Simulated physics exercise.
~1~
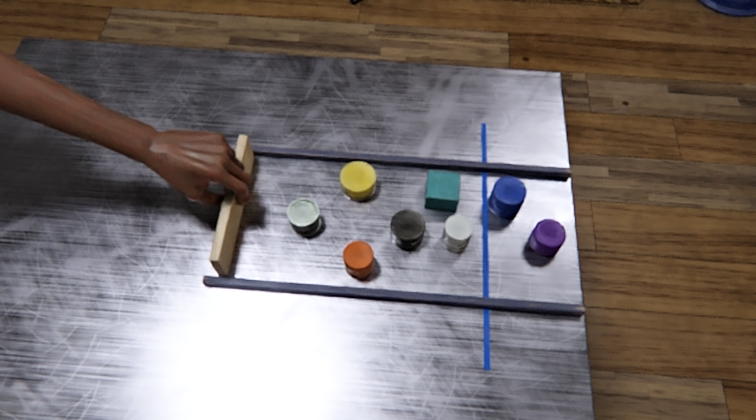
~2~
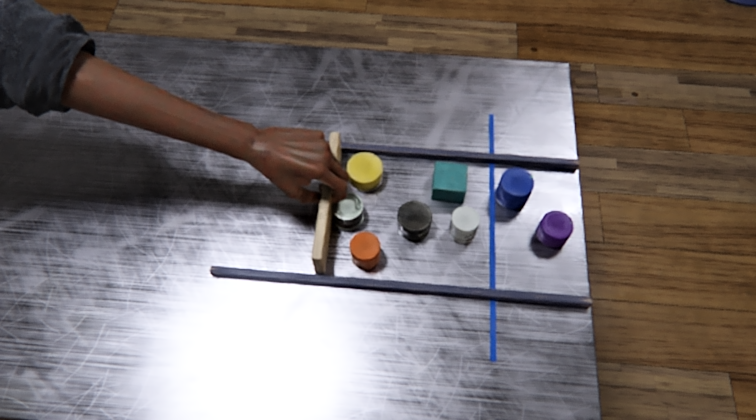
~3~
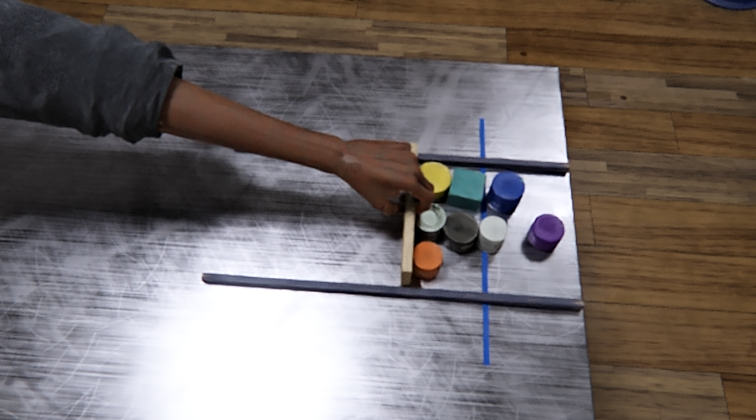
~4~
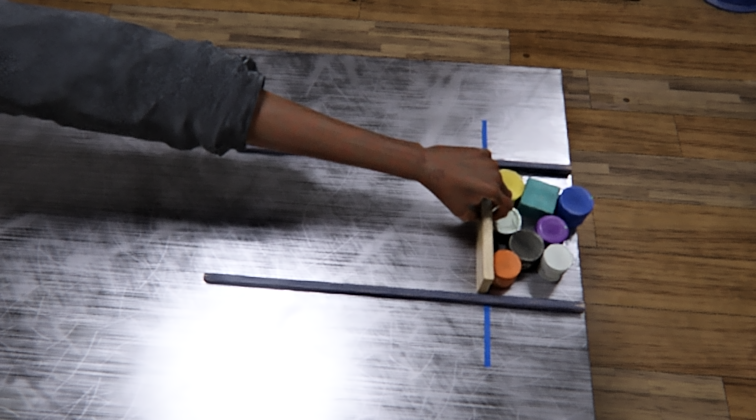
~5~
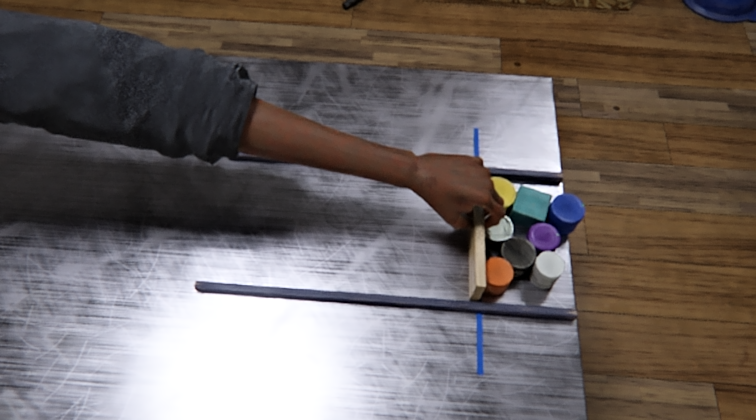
On a scratched metallic tabletop, a hand pushing a wooden board right between rails, bunching eight small objects near the edge, none falling.
